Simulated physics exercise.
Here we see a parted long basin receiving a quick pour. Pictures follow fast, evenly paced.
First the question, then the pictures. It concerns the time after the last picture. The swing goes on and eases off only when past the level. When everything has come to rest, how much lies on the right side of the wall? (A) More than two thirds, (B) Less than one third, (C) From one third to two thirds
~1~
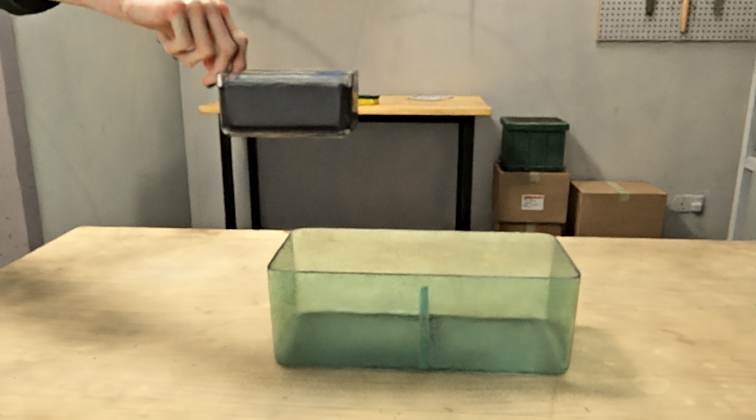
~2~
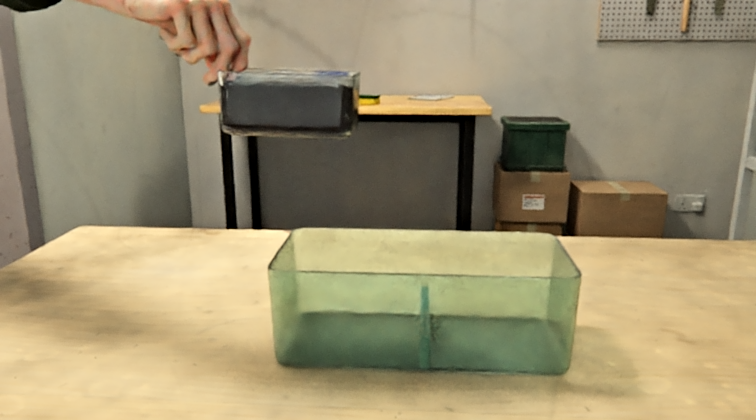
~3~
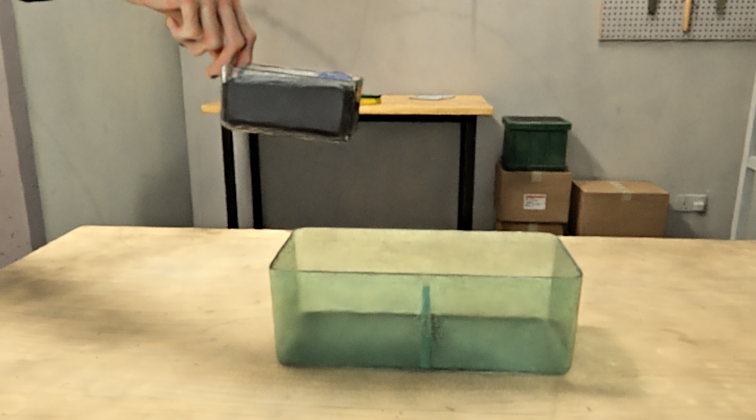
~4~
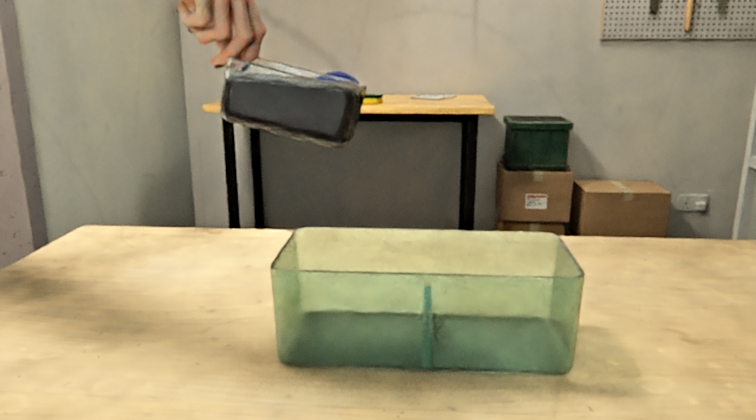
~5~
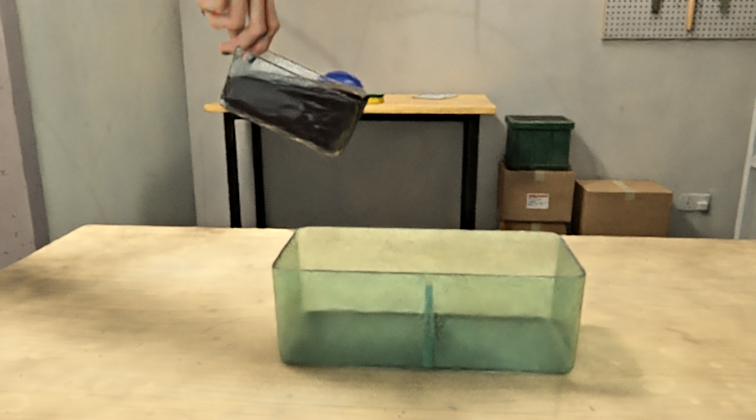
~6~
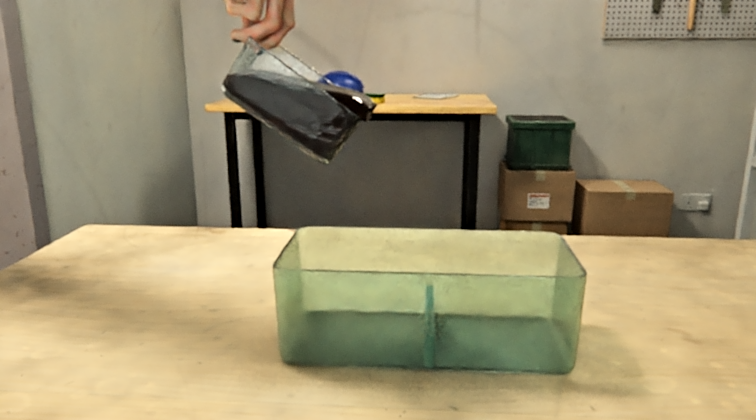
Less than one third (B).
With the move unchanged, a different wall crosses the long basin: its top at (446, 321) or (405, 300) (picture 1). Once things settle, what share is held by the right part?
Try 1: Some 25 %; try 2: 55 %.
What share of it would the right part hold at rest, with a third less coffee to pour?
About 10 %.
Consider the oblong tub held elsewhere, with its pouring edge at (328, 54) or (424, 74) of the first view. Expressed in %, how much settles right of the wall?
10 %, 80 %.
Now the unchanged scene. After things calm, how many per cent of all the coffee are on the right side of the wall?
Something like 25 per cent, roughly.
A moment on, the oblong tub is tipped on its side and 17 per cent is still to pour, 18 is left of the wall and 5 right of it.
Next, the oblong tub is tipped right over and 4 per cent is still to pour, 64 is left of the wall and 25 right of it.
Then the oblong tub is tipped right over and 1 per cent is still to pour, 66 is left of the wall and 24 right of it.
Later the oblong tub is tipped right over and 0 per cent is still to pour, 70 is left of the wall and 26 right of it.
In the end 70 per cent lies left of the wall, 26 right of it and 4 outside.
